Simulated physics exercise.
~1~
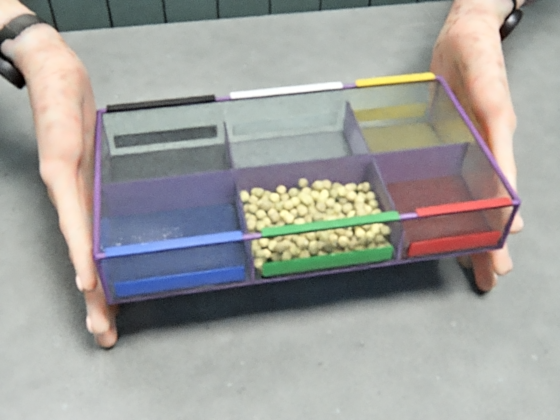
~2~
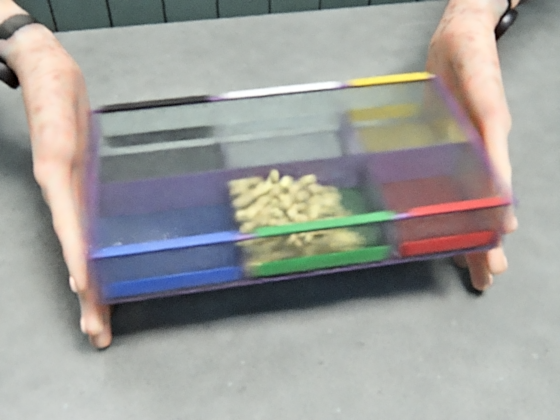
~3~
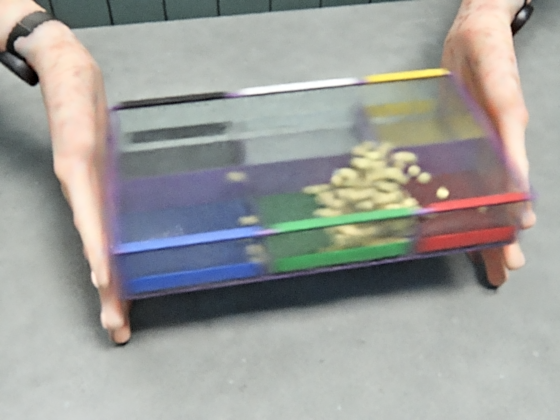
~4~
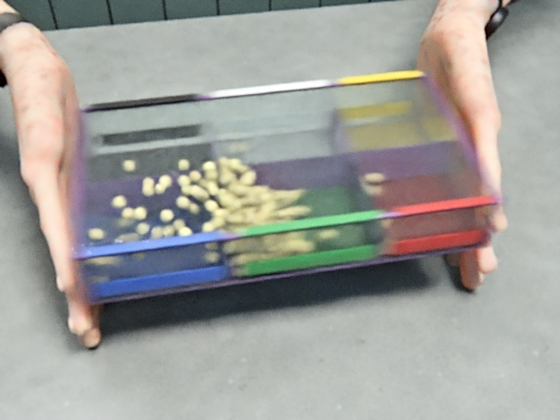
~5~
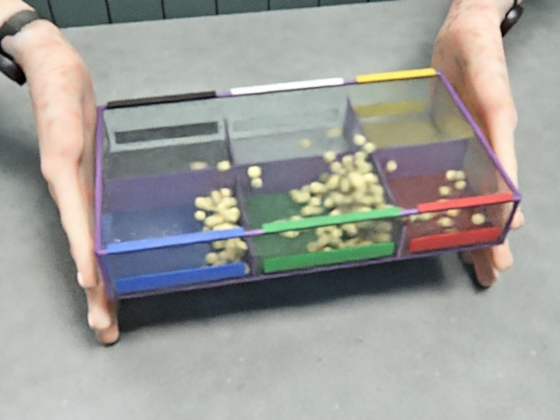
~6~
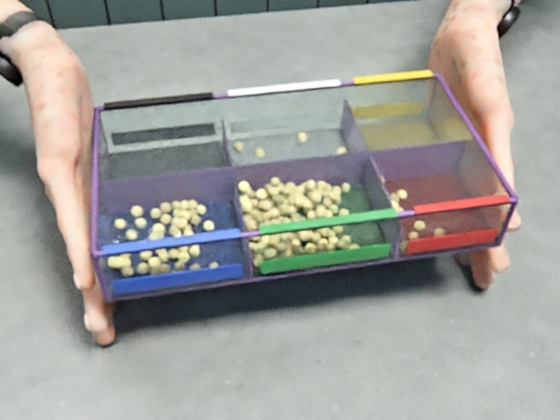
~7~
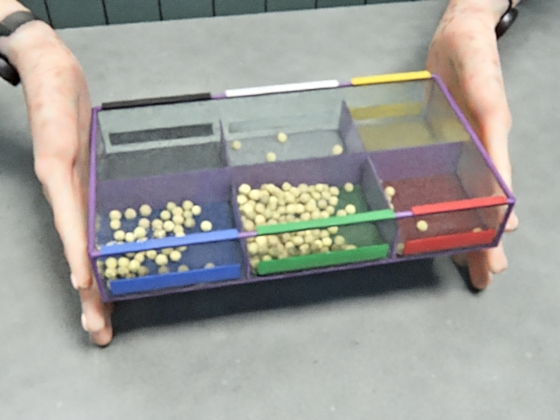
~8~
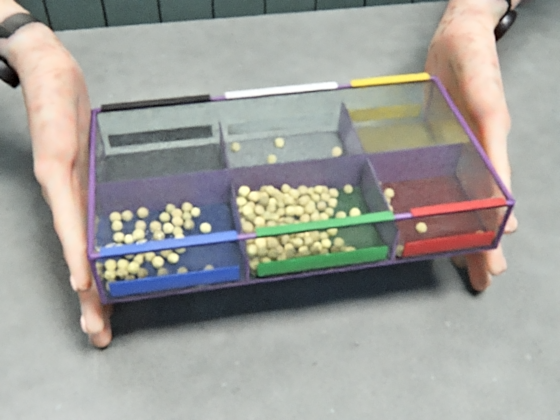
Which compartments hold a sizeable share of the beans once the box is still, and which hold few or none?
The green compartment holds most of the beans and the blue one holds a smaller but sizeable share. The red and white compartments have only a few, and the yellow and black ones look empty.
